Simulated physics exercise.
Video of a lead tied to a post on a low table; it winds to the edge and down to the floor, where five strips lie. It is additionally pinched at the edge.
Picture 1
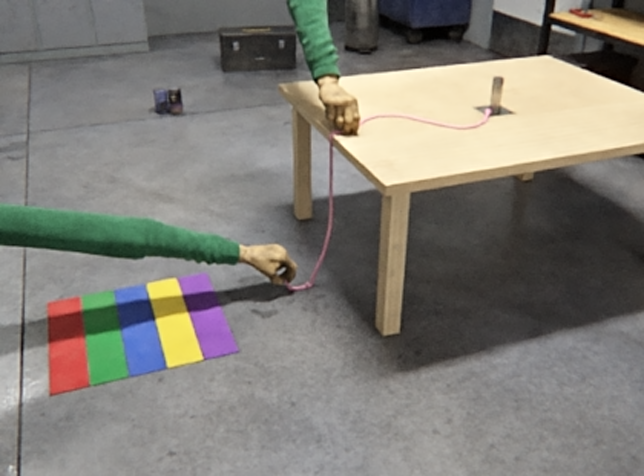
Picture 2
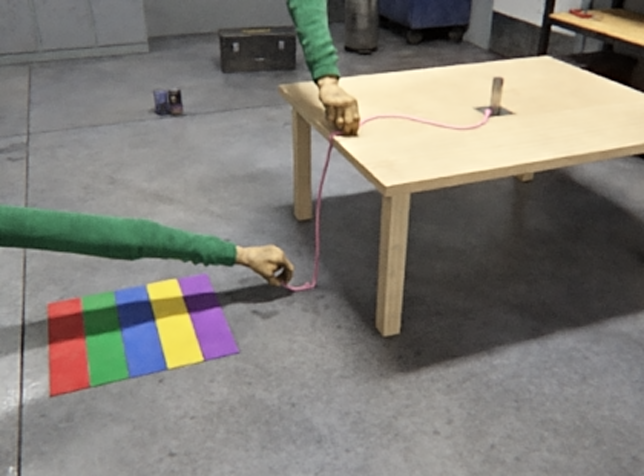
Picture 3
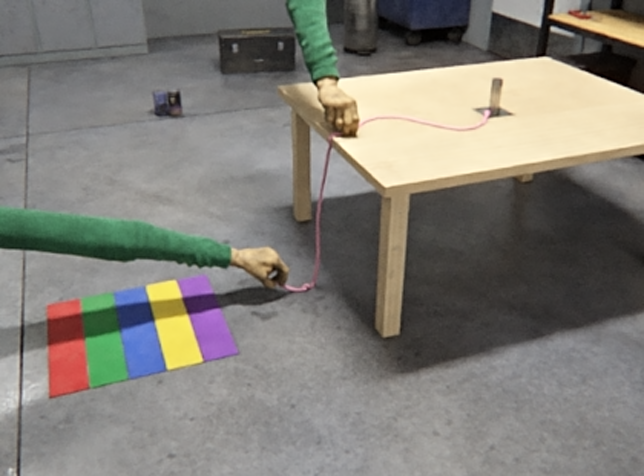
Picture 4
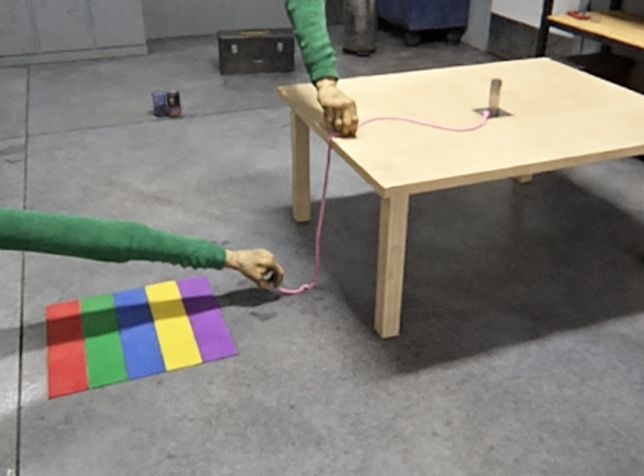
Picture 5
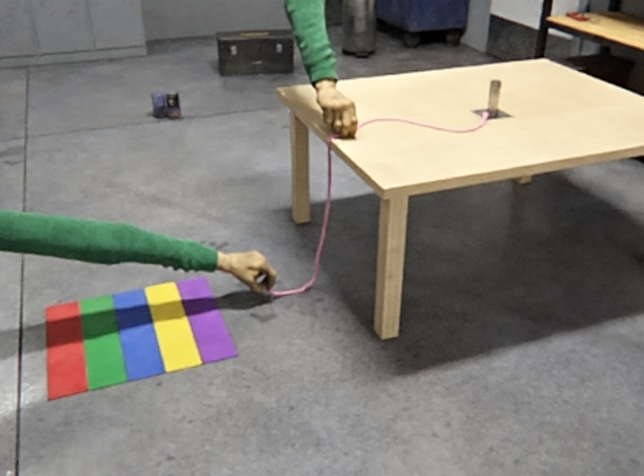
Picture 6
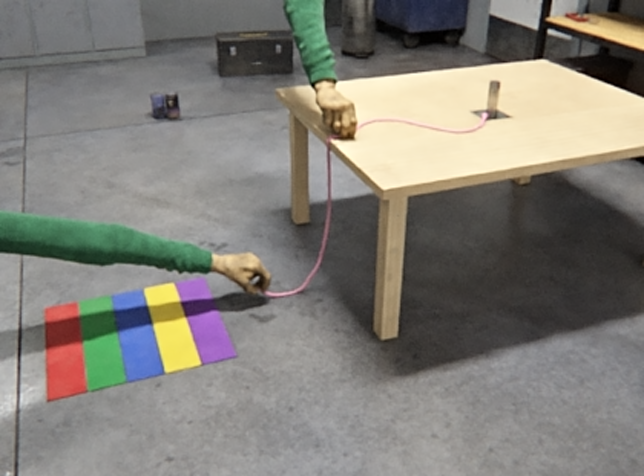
Green-sleeved hand drawing the end of a pink cord slowly left toward coloured floor strips while another pinches it at the table edge.
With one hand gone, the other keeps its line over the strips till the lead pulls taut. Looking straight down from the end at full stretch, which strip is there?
The green strip is there.
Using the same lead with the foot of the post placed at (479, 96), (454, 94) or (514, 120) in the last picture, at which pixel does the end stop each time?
(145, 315), (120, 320) and (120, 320), in that order.
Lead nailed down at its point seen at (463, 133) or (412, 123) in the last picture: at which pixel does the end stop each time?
(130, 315), (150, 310).
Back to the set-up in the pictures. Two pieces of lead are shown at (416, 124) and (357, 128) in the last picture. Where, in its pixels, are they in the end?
(385, 129) and (316, 150).
Soon after, end near (177, 307); over yellow.
Then, end near (129, 317); over blue.
At full stretch, end near (99, 323); over green. It halts on the green strip.
